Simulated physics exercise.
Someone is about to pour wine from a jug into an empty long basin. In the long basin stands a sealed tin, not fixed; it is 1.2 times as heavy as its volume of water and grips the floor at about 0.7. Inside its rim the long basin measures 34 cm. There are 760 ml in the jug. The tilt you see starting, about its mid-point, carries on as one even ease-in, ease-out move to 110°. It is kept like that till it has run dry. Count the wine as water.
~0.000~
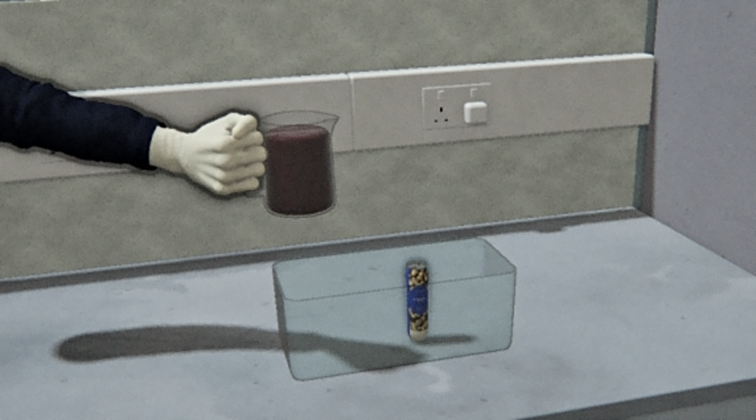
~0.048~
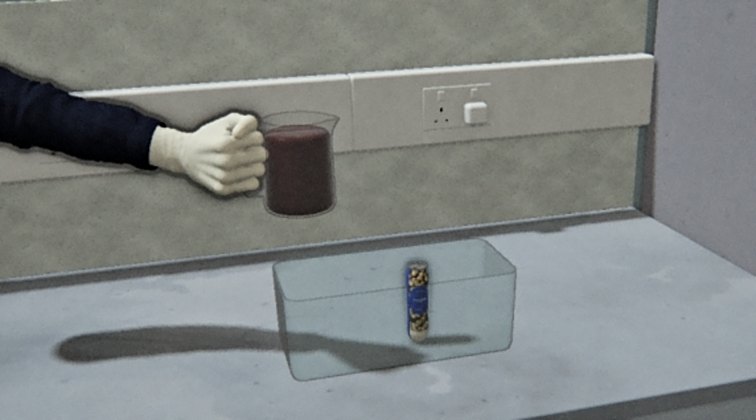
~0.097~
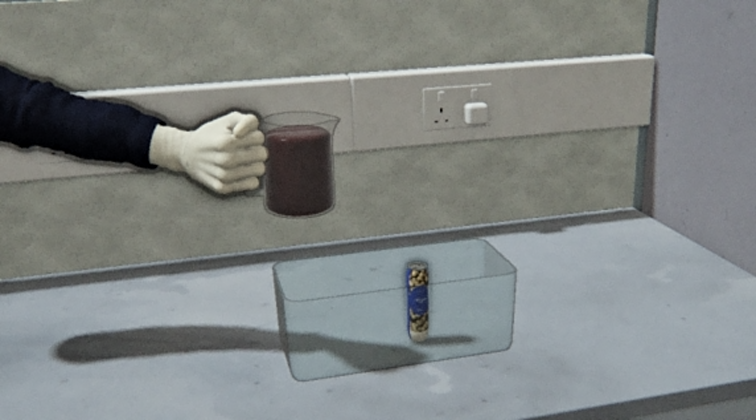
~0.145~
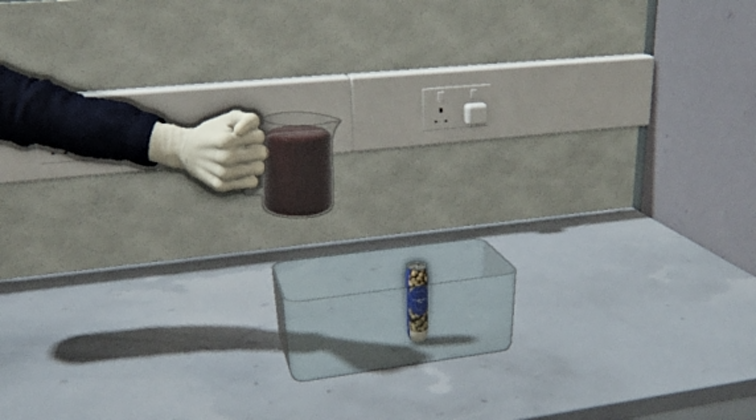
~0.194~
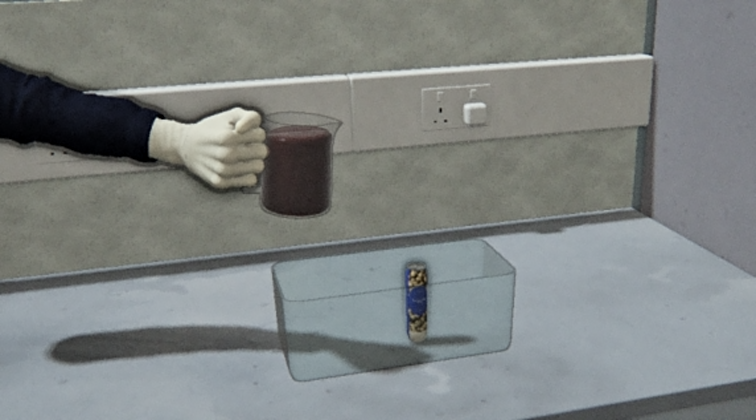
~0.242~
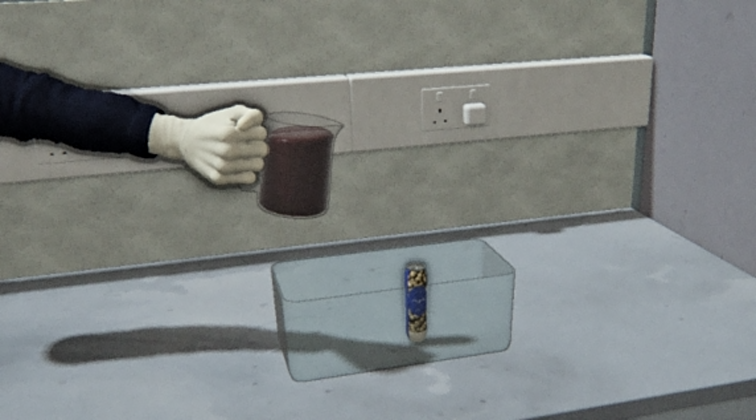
A glass jug of dark red wine, held by a white-gloved hand reaching in from the left, stays upright above a clear, empty long basin with a small patterned tin standing by it. The jug then tilts slightly to the right, while the basin and tin remain still.
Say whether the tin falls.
It falls.
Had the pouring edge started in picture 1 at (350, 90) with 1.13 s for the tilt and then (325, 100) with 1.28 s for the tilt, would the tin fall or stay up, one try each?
First it falls; then it topples.
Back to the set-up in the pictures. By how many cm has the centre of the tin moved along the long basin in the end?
Some 7.0 cm.
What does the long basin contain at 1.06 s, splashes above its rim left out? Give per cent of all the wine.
Near 38 in a hundred.
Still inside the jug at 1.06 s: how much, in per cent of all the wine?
Some 36 per cent.
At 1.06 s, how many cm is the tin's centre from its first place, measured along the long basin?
About 0 cm.
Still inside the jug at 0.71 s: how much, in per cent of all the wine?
About 88 per cent.
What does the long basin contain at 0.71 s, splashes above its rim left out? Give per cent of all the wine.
About 2 per cent.
After 0.71 s the tilt is 62° and 87 per cent is still to pour; the tin stands where it began.
After 1.06 s the tilt is 100° and 36 per cent is still to pour; the tin stands where it began.
After 1.43 s the tilt is 110° and 3 per cent is still to pour; the tin lies on its side.
After 1.82 s the tilt is 110° and 0 per cent is still to pour; the tin lies on its side.
In the end the tin lies on its side.
